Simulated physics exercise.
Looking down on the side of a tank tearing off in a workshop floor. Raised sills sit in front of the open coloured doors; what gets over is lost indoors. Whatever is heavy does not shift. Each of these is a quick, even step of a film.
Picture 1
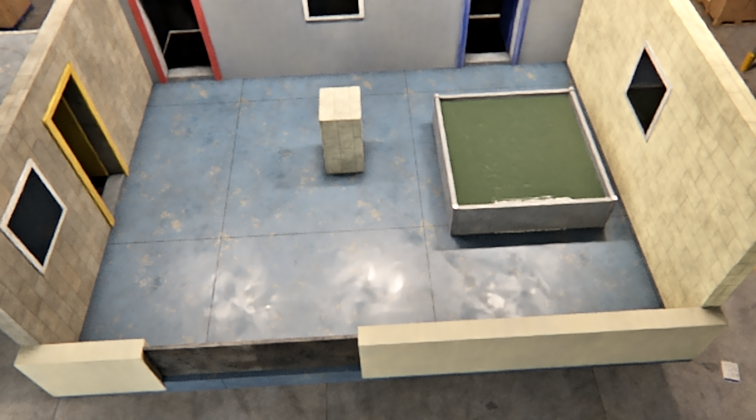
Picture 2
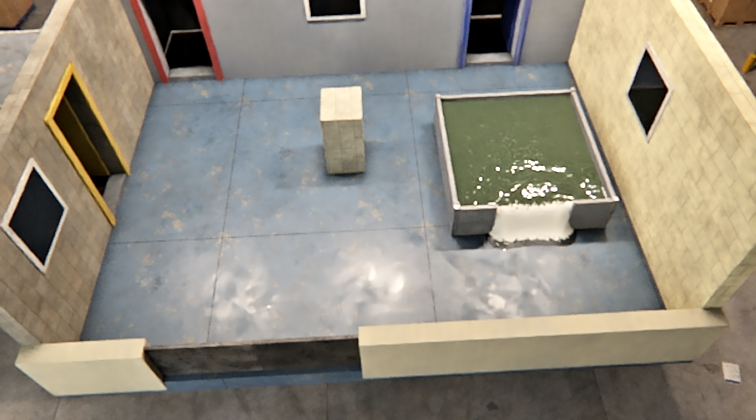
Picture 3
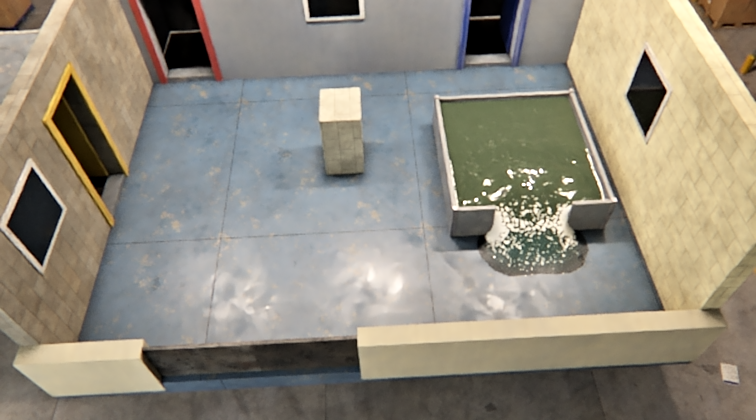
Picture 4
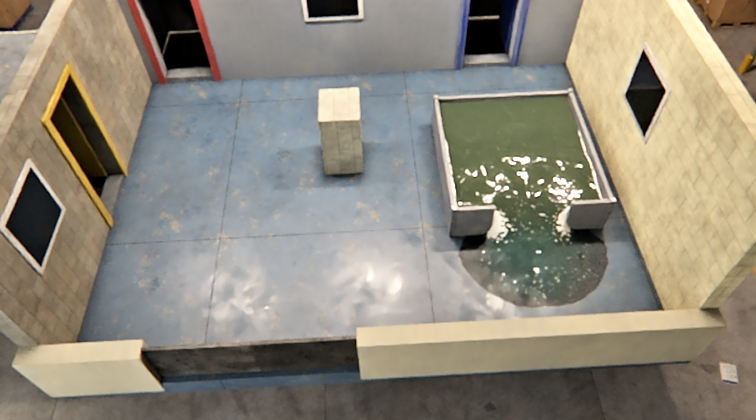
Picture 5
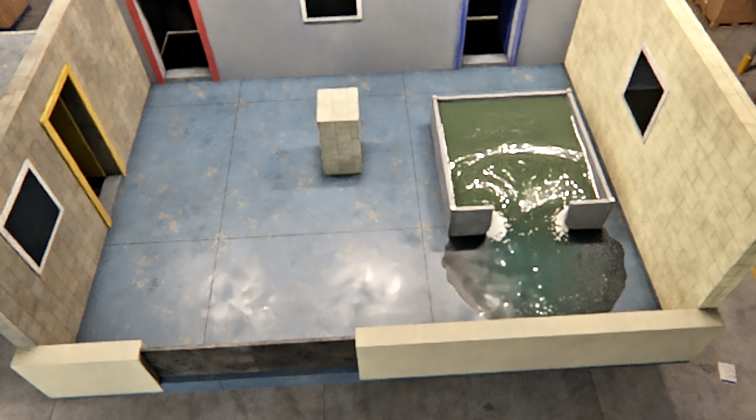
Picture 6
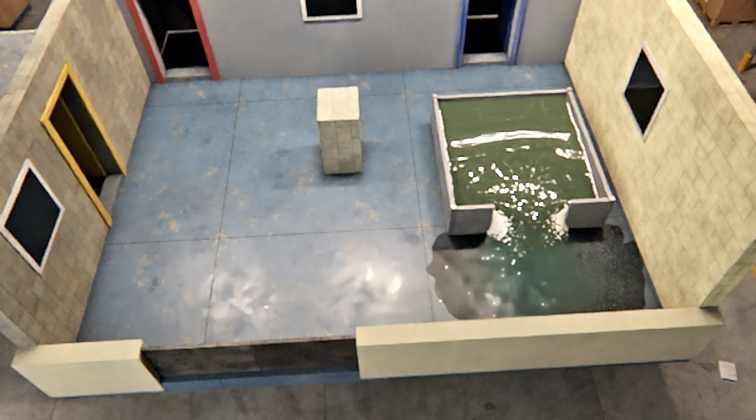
In a walled workshop room with a blue floor, a still tank of green water opens along its near side, and water pours through the gap, spreading across the floor toward the low front wall in a widening dark pool.
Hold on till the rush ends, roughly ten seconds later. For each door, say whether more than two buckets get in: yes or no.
Blue door: No; red door: No; yellow door: No.
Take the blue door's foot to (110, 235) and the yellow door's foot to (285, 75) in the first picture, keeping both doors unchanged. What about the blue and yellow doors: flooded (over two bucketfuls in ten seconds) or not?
Result: Blue stays beneath the limit, and yellow stays beneath the limit.
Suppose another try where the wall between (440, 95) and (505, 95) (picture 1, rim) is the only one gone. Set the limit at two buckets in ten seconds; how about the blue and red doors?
My guess is that the blue door tops the mark while the red door stays short of it.
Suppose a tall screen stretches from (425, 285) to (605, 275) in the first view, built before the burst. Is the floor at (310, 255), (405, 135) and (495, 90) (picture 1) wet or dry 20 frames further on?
Listed order: Swamped, spared, spared.
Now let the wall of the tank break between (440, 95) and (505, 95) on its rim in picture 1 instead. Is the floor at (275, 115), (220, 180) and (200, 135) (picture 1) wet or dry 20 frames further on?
In the order given: Swamped, swamped and swamped.
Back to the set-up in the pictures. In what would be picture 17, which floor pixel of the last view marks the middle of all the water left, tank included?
I reckon somewhere around (517, 217).
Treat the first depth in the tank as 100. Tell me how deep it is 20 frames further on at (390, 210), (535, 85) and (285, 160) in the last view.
The depths come to near 0, 2 and 0 per cent respectively.
A moment on, water covers 10 % of the floor; the blue door not reached, the red door not reached, the yellow door not reached.
Next, water covers 20 % of the floor; the blue door not reached, the red door not reached, the yellow door not reached.
Then, water covers 40 % of the floor; the blue door not reached, the red door not reached, the yellow door not reached.
Later, water covers 70 % of the floor; the blue door wet at the sill, nothing in, the red door not reached, the yellow door wet at the sill, nothing in.
In the end, water covers 95 % of the floor; the blue door wet at the sill, nothing in, the red door wet at the sill, nothing in, the yellow door wet at the sill, nothing in.
